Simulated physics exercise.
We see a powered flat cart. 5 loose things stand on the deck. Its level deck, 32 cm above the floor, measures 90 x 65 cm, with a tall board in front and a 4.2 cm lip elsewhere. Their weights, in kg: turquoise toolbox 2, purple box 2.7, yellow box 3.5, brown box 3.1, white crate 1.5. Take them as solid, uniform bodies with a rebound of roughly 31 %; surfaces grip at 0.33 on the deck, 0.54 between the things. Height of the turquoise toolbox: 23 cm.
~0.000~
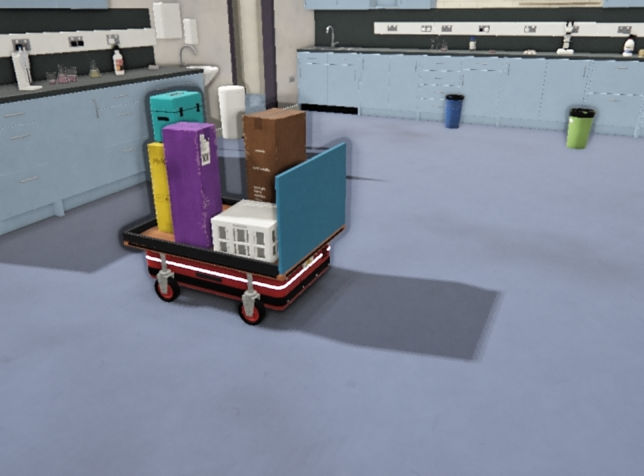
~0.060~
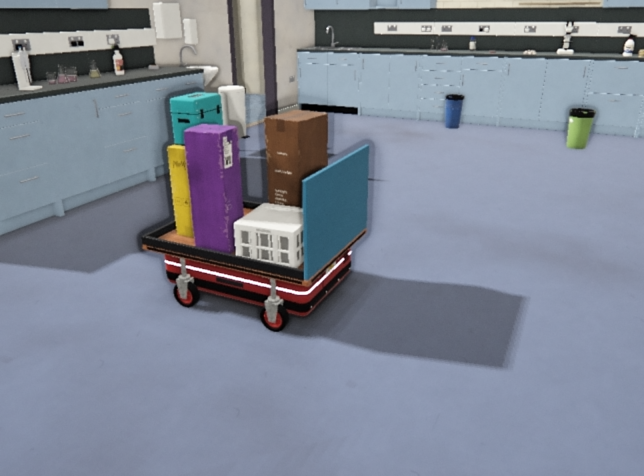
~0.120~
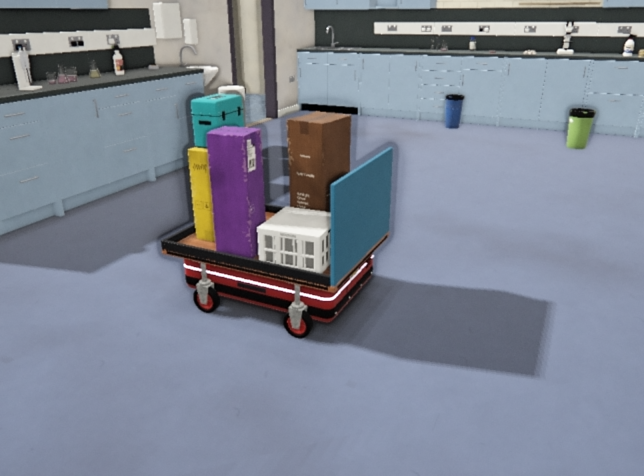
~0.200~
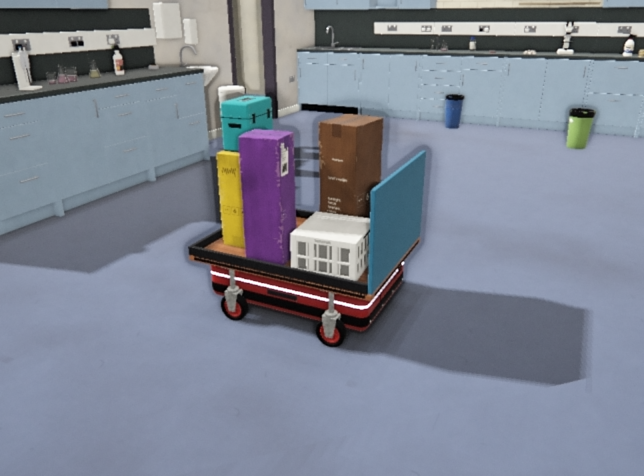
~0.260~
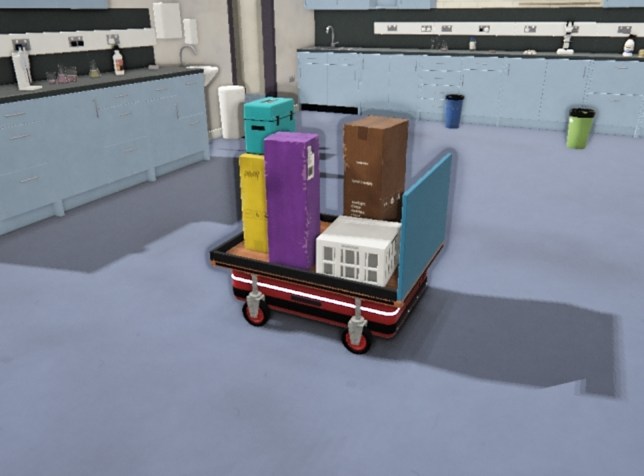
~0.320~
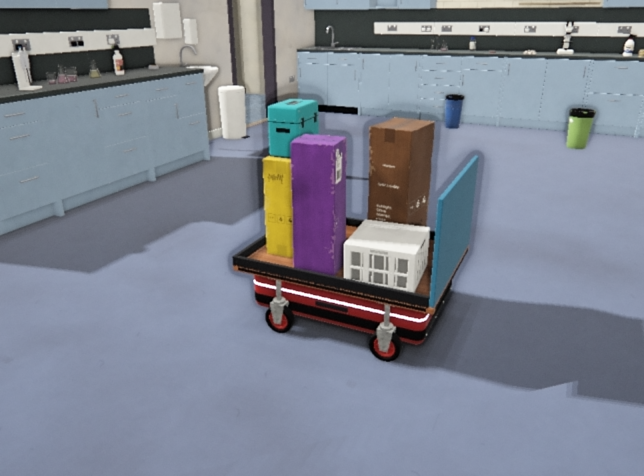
A flat cart with red-rimmed wheels rolls steadily a short way rightward and slightly nearer, its load riding along without visibly shifting, while the raised, unmoving view looks down across a room with blue-grey flooring and pale blue cabinets. On its deck, yellow and purple boxes and a turquoise toolbox stand left of a brown box and white crate, beside a blue end board. Blue and green bins stay still behind.
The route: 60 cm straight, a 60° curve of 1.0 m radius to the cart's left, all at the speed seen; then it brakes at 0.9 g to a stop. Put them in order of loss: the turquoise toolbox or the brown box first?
Of the two named, the former: The turquoise toolbox.
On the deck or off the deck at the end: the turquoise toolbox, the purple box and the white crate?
The turquoise toolbox ends off the deck; the purple box finishes off the deck; the white crate ends on the deck.
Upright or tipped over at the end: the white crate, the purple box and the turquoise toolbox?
The white crate stays upright; the purple box topples; the turquoise toolbox tips over.
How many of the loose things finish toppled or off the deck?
In all, 3.
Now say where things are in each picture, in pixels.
In the first picture, cart has run 0 cm; turquoise toolbox (178, 117); brown box (277, 172).
In the second picture, cart has run 13 cm; white crate (279, 235); purple box (216, 190).
In the third picture, cart has run 25 cm; white crate (302, 239).
In the fourth picture, cart has run 42 cm; purple box (269, 198).
In the fifth picture, cart has run 55 cm; white crate (360, 250); purple box (294, 202).
In the sixth picture, cart has run 67 cm; turquoise toolbox (294, 128); brown box (400, 188).
Around 0.62 s, cart has run 130 cm, turned 32°; brown box shifted 7 cm near (517, 184); turquoise toolbox shifted 3 cm near (435, 136); purple box at 13° to upright.
Around 0.92 s, cart has run 193 cm, turned 60°; purple box now off the deck; turquoise toolbox shifted 16 cm near (578, 130); brown box shifted 6 cm near (574, 162).
Around 1.22 s, cart has run 220 cm, turned 60°, stopped; turquoise toolbox at 20° to upright; brown box shifted 18 cm near (609, 150); yellow box at 20° to upright.
Around 1.52 s, cart has run 220 cm, turned 60°, stopped; turquoise toolbox at 65° to upright; brown box shifted 16 cm near (608, 150); yellow box at 60° to upright.
Finally (2.3 s), off the deck, turquoise toolbox and purple box; on their side or leaning hard on the deck, yellow box; not toppled but over 10 cm from the start, brown box; white crate still in place (within 10 cm). Final places as that camera would see them, brown box near (608, 150). Turquoise toolbox went at 1.32 s; brown box was never lost.
